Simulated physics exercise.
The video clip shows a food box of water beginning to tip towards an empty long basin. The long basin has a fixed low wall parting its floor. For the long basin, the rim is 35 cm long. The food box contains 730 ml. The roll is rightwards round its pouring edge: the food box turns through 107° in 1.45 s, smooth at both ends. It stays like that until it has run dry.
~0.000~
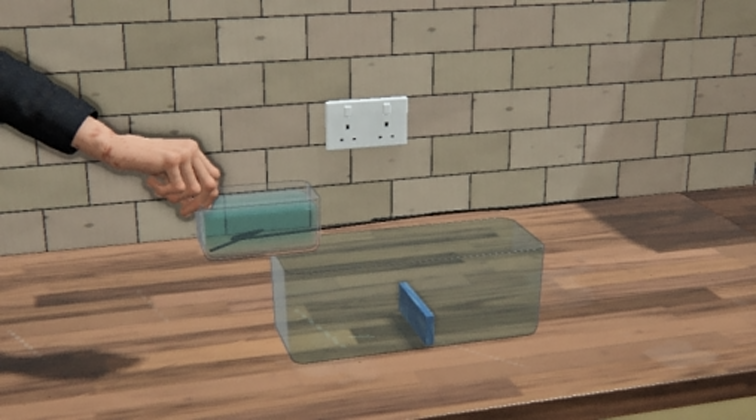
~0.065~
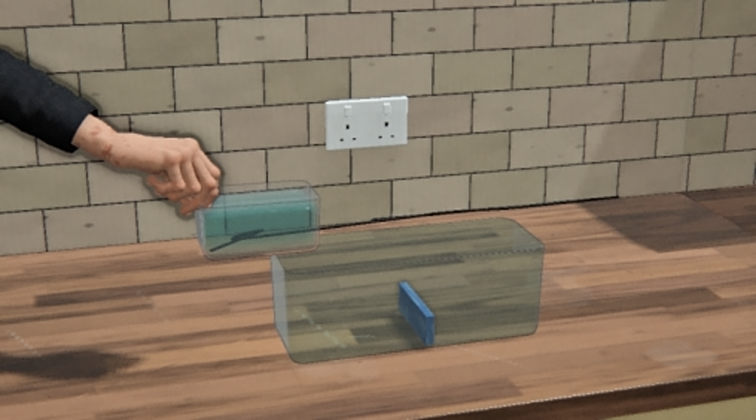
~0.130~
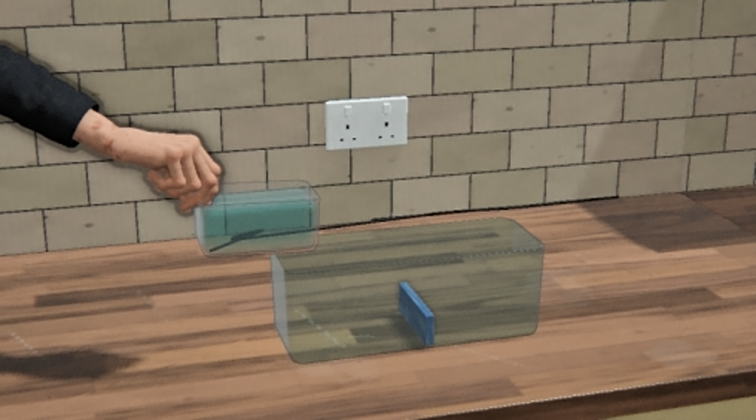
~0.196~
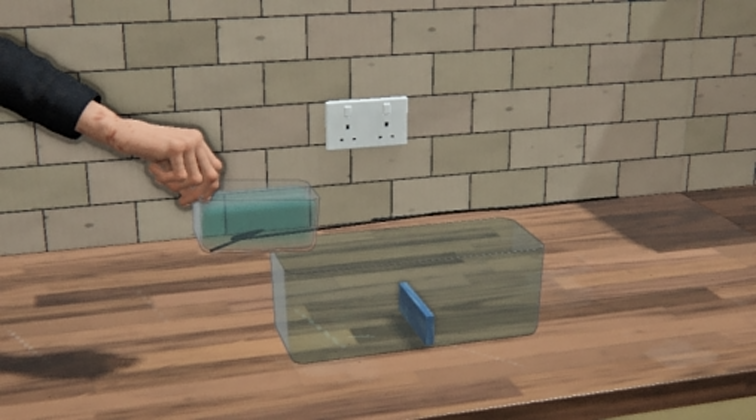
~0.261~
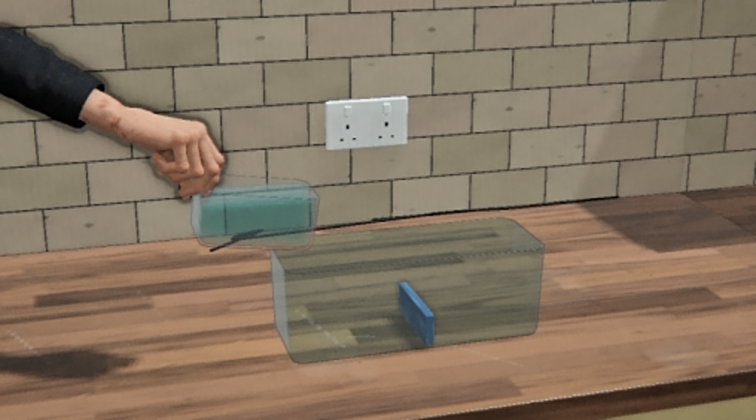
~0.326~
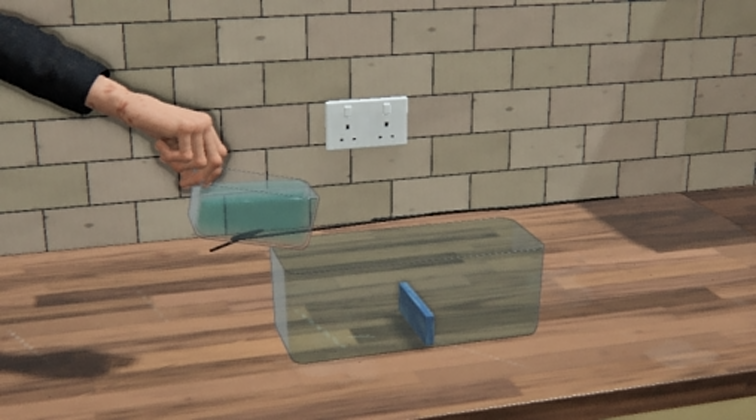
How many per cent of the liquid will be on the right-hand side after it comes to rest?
Some 13 per cent will be on the right-hand side.
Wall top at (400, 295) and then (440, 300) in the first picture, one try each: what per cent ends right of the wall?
First try about 30 %, second try about 10 %.
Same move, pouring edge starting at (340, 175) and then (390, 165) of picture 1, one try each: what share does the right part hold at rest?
Some 55 and 90 per cent, in that order.
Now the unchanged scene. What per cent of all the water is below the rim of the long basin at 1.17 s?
I'd say roughly 82 in a hundred of it.
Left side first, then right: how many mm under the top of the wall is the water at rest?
Close to 16 mm left and close to 38 mm right.
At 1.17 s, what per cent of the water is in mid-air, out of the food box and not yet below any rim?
Close to 8 %.
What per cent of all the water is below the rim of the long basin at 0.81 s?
At that time the basin holds about 24 per cent of the liquid.
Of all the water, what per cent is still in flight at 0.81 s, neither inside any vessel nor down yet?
I'd say close to 34 per cent.
Then, 0.81 s in, the tilt is 64° and 42 per cent is still to pour, 24 is left of the wall and 0 right of it.
Then, 1.17 s in, the tilt is 97° and 8 per cent is still to pour, 80 is left of the wall and 2 right of it.
Then, 1.54 s in, the tilt is 107° and 0 per cent is still to pour, 87 is left of the wall and 9 right of it.
Then, 1.95 s in, the tilt is 107° and 0 per cent is still to pour, 86 is left of the wall and 12 right of it.
Finally, 84 per cent lies left of the wall, 13 right of it and 3 outside.
